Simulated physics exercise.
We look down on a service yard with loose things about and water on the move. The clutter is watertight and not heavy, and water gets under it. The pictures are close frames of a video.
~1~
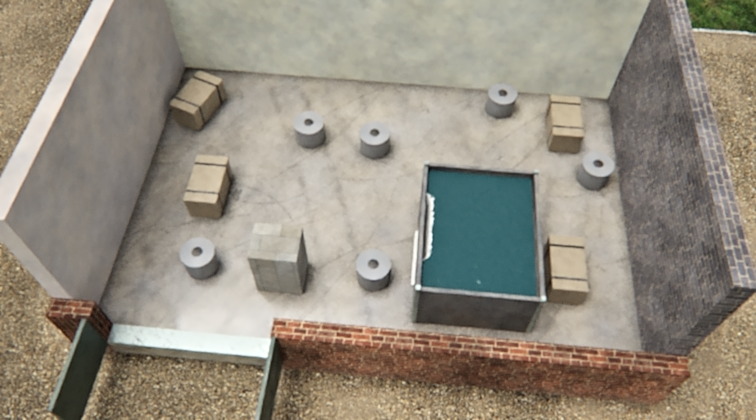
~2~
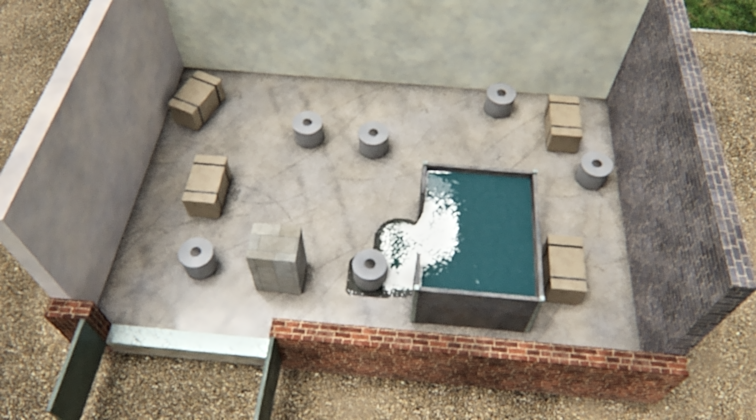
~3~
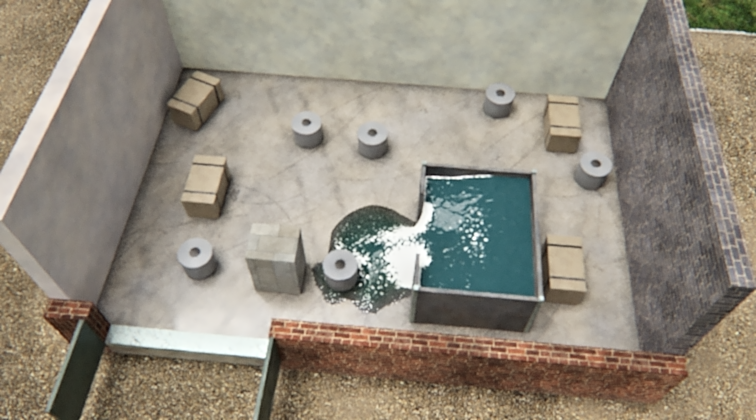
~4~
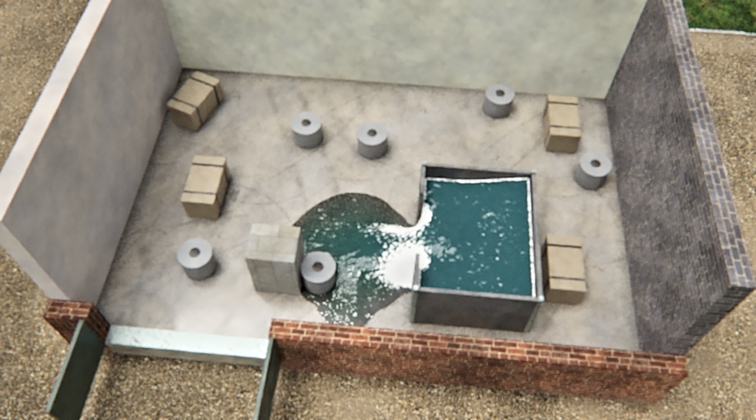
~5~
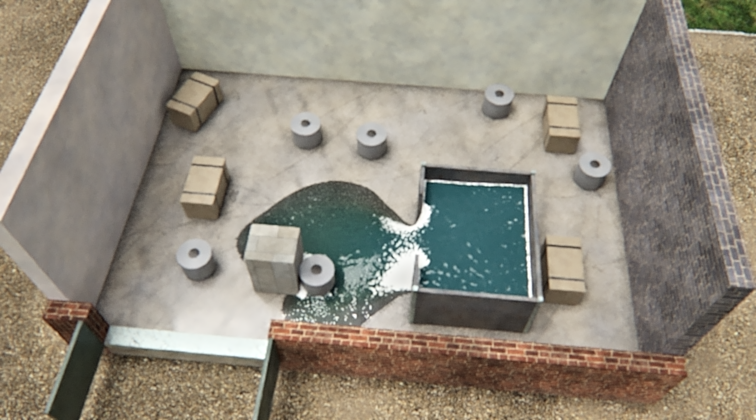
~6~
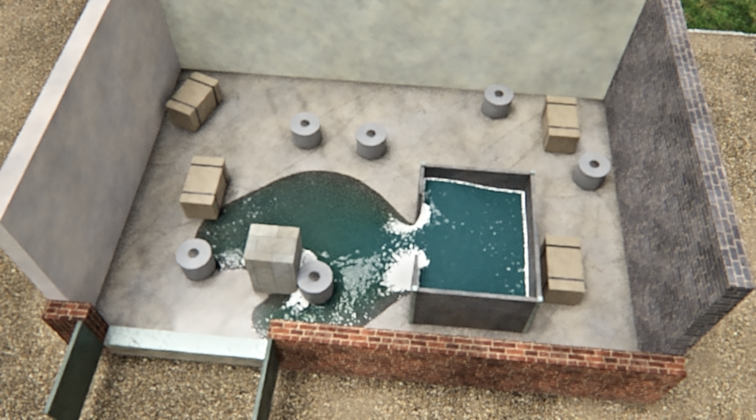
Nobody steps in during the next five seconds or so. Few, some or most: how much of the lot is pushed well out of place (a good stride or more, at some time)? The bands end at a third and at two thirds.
It is from one to two thirds.
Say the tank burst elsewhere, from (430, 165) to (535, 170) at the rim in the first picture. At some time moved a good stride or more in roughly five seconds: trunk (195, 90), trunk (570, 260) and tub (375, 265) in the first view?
In that order: That far or more, that far or more, not that far.
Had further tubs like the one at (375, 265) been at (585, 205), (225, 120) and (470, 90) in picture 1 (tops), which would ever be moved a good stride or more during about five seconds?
As listed: Not that far, pushed that far, less than that.
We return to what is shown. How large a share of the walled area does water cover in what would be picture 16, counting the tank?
Near 60 in a hundred.
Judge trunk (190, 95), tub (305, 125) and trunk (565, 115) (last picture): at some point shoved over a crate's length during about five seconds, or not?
One after the other: Pushed that far, that far or more, not that far.
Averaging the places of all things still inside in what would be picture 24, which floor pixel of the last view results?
At about (358, 169).
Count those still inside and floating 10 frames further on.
The number is 3.
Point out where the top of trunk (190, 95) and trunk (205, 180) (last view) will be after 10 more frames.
Around (181, 65) and (150, 140).
A moment on, 1 of 10 are well off their spots; 1 afloat.
Next, 5 of 10 are well off their spots; 3 afloat.
Later, 4 of 10 are well off their spots; 5 afloat.
In the end, 5 of 10 are well off their spots, and 5 have been at some point; 3 afloat.
